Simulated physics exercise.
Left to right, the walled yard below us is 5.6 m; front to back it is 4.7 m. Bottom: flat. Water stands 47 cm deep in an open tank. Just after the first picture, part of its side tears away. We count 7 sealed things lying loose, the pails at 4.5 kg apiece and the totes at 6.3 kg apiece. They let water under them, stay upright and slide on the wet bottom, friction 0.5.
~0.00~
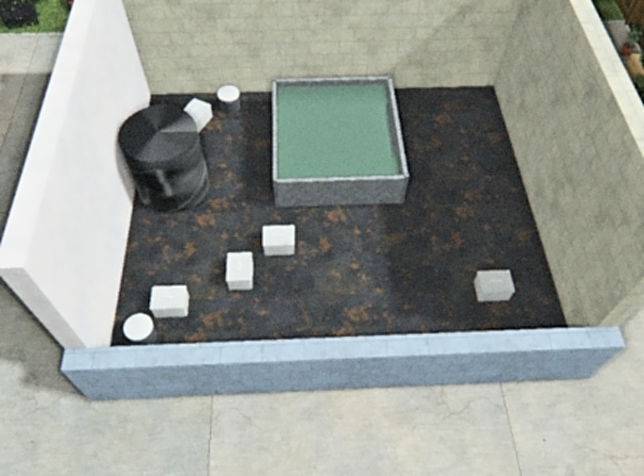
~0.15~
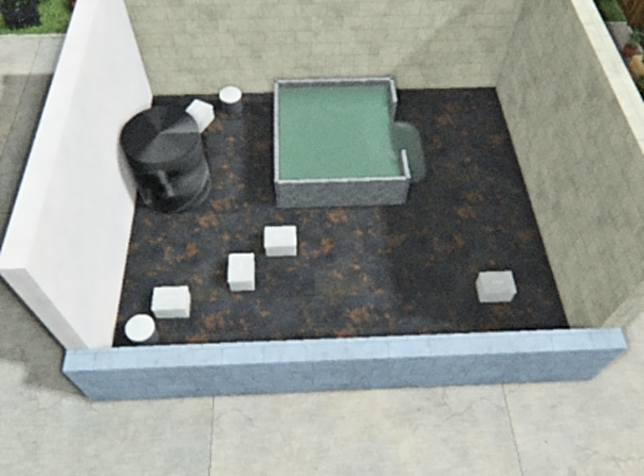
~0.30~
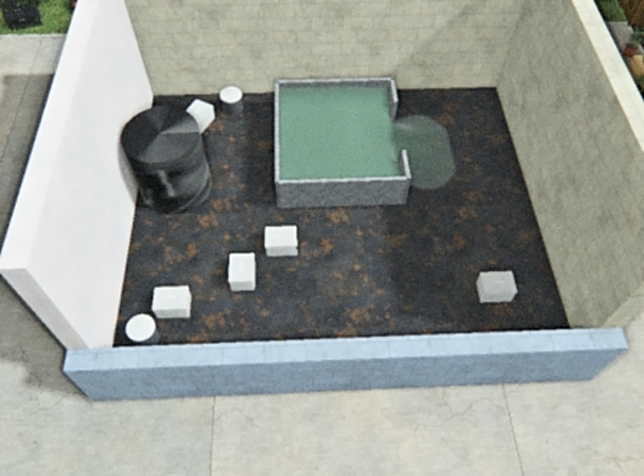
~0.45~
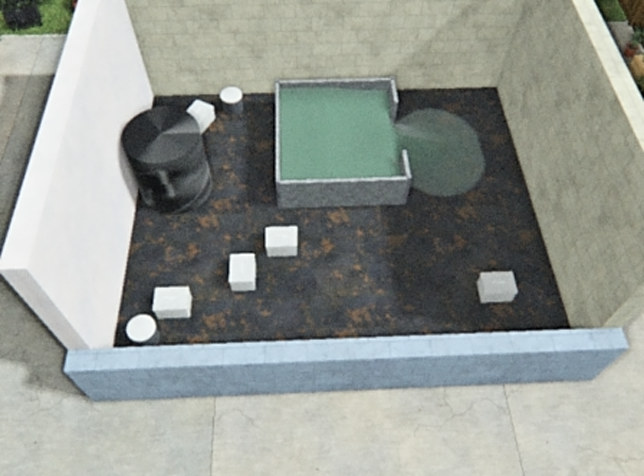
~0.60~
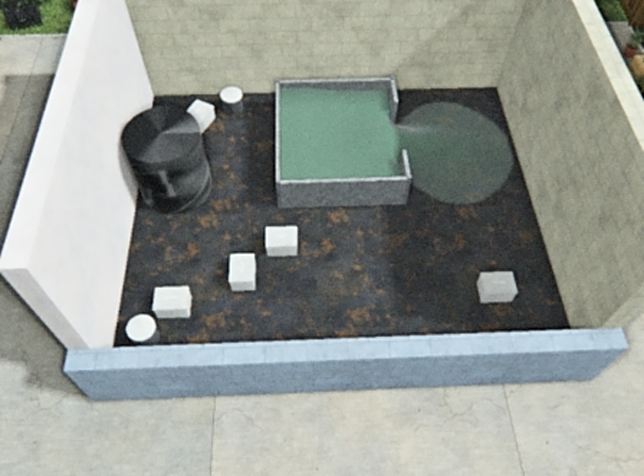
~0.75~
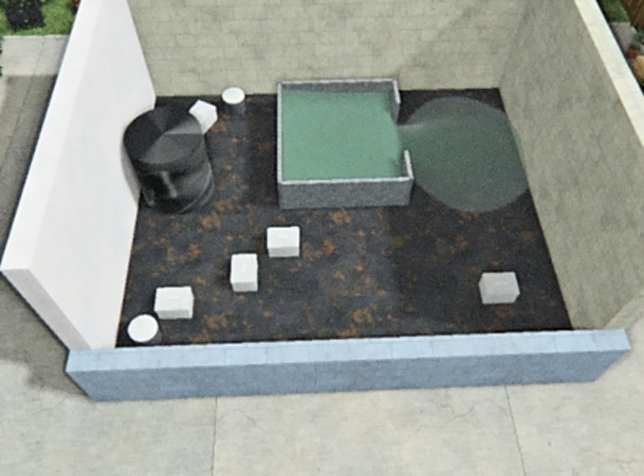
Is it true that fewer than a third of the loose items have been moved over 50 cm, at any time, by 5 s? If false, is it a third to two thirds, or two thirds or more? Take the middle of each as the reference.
The share is in the bottom band.
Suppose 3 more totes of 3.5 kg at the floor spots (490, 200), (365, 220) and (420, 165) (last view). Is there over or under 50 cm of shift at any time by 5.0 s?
So it's gets above, then stays below, then gets above.
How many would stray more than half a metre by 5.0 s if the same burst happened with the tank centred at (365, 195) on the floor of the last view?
That gives 2 of them.
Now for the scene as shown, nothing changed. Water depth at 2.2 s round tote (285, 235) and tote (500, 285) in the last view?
0 and 2 cm.
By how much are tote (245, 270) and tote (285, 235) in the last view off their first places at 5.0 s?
The first ends 0 centimetres from its start and the second 0 centimetres.
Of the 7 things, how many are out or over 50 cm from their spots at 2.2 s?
I make it 0.
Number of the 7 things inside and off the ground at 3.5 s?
Just then, the number is 0.
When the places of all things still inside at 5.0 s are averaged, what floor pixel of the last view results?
I'd put it around (227, 236).
After 1.1 s 0 of 7 are over 50 cm from their spots; 0 afloat.
After 2.2 s 0 of 7 are over 50 cm from their spots; 0 afloat.
After 3.5 s 1 of 7 are over 50 cm from their spots; 0 afloat.
After 5.0 s 1 of 7 are over 50 cm from their spots, and 1 have been at some point; 0 afloat.
